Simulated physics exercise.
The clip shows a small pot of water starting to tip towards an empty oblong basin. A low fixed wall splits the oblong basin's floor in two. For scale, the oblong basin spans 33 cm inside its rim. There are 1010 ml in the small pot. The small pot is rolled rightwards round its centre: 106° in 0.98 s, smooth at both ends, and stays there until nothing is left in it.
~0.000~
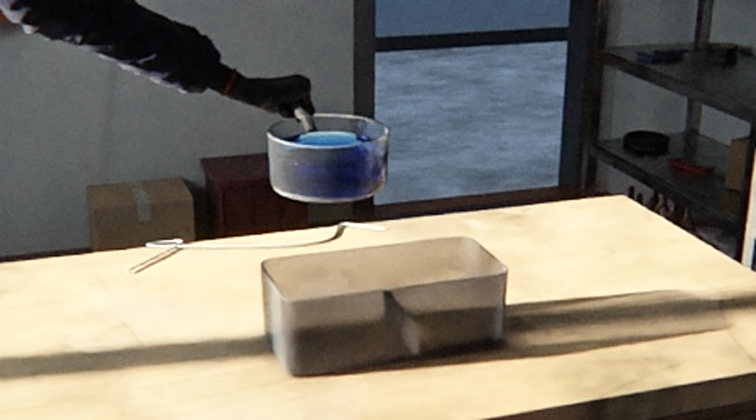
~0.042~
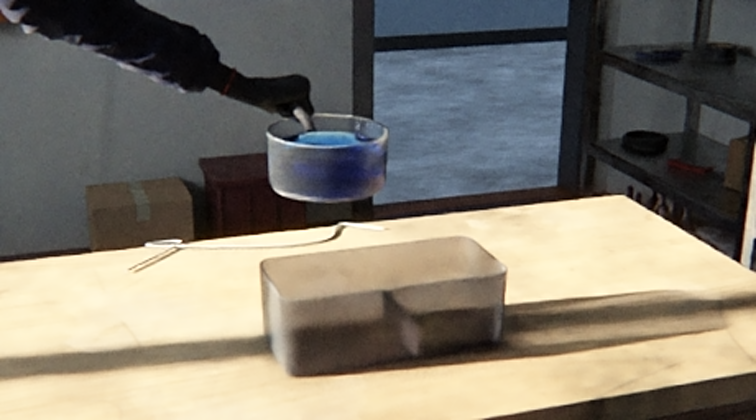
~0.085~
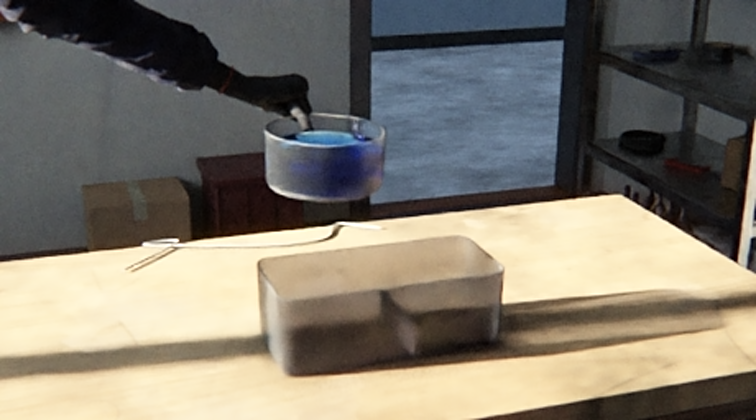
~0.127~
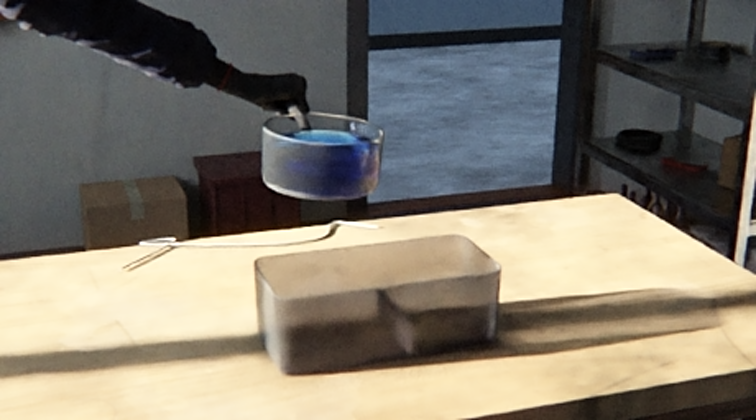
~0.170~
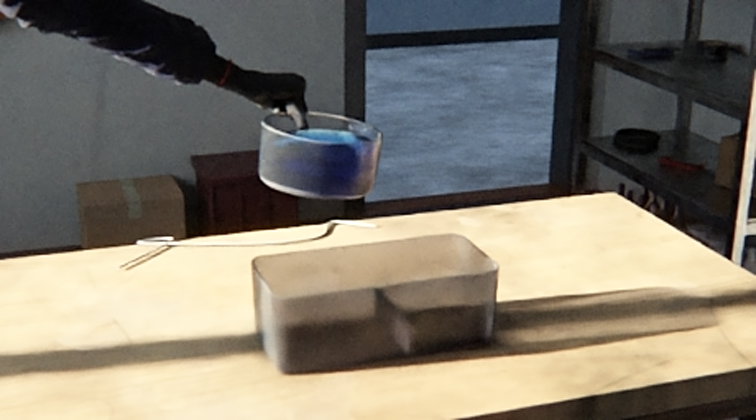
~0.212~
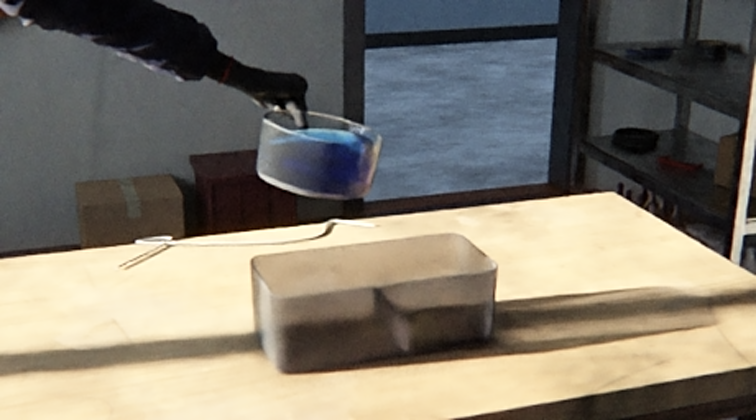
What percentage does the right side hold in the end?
About 58 per cent.
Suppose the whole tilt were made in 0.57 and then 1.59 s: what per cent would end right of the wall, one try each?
In turn about 40 and 65 per cent.
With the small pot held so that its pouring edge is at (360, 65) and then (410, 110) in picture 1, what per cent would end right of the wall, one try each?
First 55, then 70 per cent.
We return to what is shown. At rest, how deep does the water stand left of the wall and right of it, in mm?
Some 14 mm on the left and 32 mm on the right.
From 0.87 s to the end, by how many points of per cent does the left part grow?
Some 28 per cent.
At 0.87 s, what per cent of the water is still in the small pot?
Some 10 per cent.
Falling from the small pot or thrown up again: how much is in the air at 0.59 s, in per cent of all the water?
About 38 per cent.
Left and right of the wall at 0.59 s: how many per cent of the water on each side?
Near 0 on the left, 6 on the right.
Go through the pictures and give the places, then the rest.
The first frame shows tilt 0°; pouring edge (385, 127); surface from (271, 151) to (381, 141); the oblong basin's rim runs from (271, 281) to (490, 254); the wall's top is at (404, 313).
The second frame shows tilt 0°; pouring edge (384, 127); surface from (271, 151) to (381, 141).
The third frame shows tilt 2°; pouring edge (382, 128); surface from (268, 150) to (378, 141).
The fourth frame shows tilt 4°; pouring edge (380, 130); surface from (265, 148) to (376, 141).
The fifth frame shows tilt 8°; pouring edge (378, 132); surface from (263, 147) to (374, 140).
The sixth frame shows tilt 12°; pouring edge (378, 136); surface from (263, 147) to (374, 140).
After 0.59 s the tilt is 70° and 56 per cent is still to pour, 0 is left of the wall and 6 right of it.
After 0.87 s the tilt is 103° and 10 per cent is still to pour, 12 is left of the wall and 64 right of it.
After 1.16 s the tilt is 106° and 1 per cent is still to pour, 33 is left of the wall and 63 right of it.
After 1.48 s the tilt is 106° and 0 per cent is still to pour, 40 is left of the wall and 59 right of it.
In the end 40 per cent lies left of the wall, 58 right of it and 1 outside.
